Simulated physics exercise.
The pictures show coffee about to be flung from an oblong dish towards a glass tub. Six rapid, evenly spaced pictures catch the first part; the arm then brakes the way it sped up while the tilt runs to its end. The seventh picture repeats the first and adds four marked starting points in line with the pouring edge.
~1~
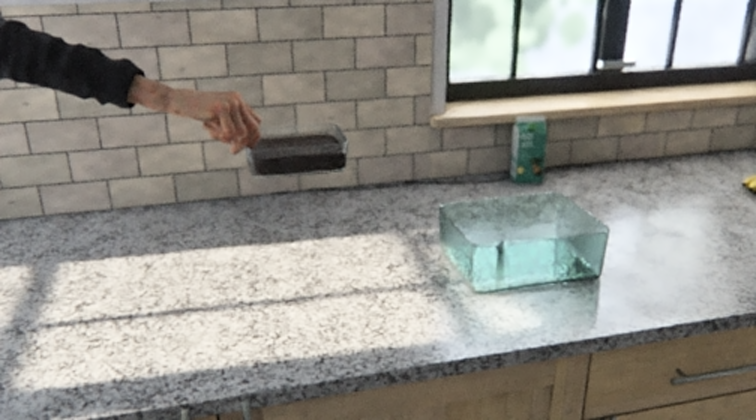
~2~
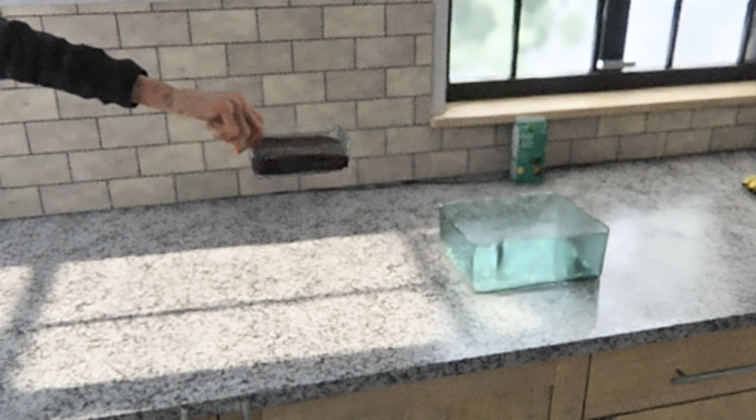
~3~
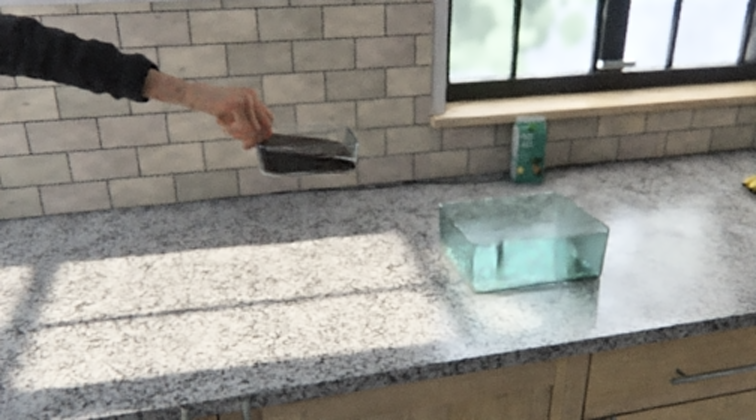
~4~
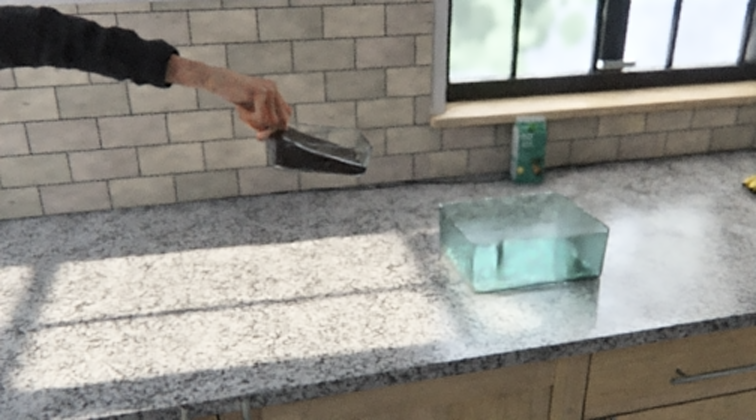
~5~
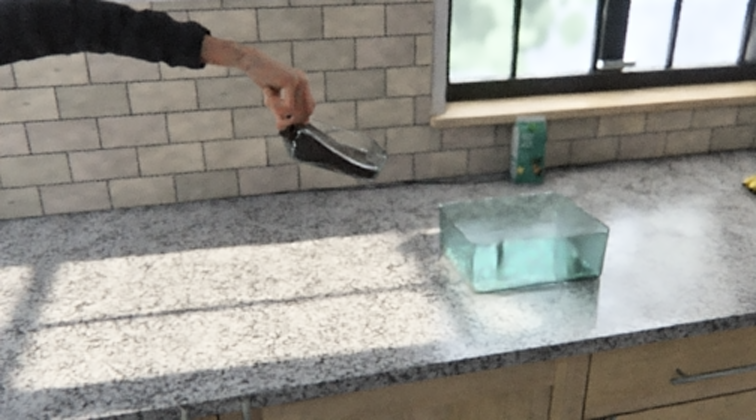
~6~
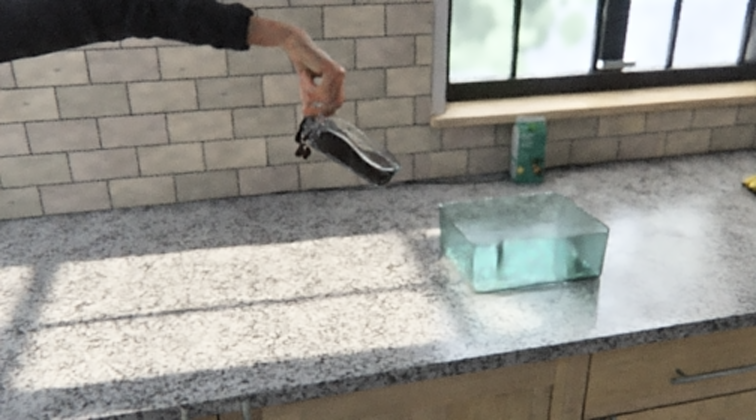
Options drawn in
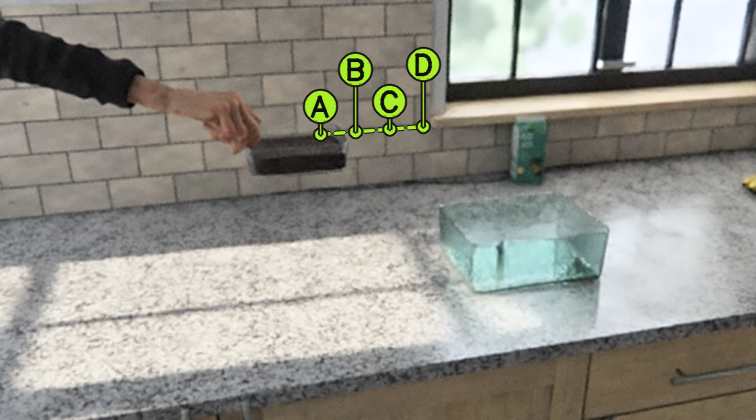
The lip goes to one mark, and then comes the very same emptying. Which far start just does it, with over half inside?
A is the one.
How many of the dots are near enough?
All of them.
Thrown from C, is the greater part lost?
No, not at all.
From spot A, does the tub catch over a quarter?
Yes, it does.
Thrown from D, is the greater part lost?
No, that is safe.
On the marked copy, A at (320, 134); B at (355, 131); C at (389, 129); D at (423, 126).
If A is chosen, about 71 % lands in the tub, 21 % falls short and 8 % goes beside or beyond.
If B is chosen, about 74 % lands in the tub, 13 % falls short and 12 % goes beside or beyond.
If C is chosen, about 88 % lands in the tub, 4 % falls short and 8 % goes beside or beyond.
If D is chosen, about 88 % lands in the tub, 6 % falls short and 7 % goes beside or beyond.
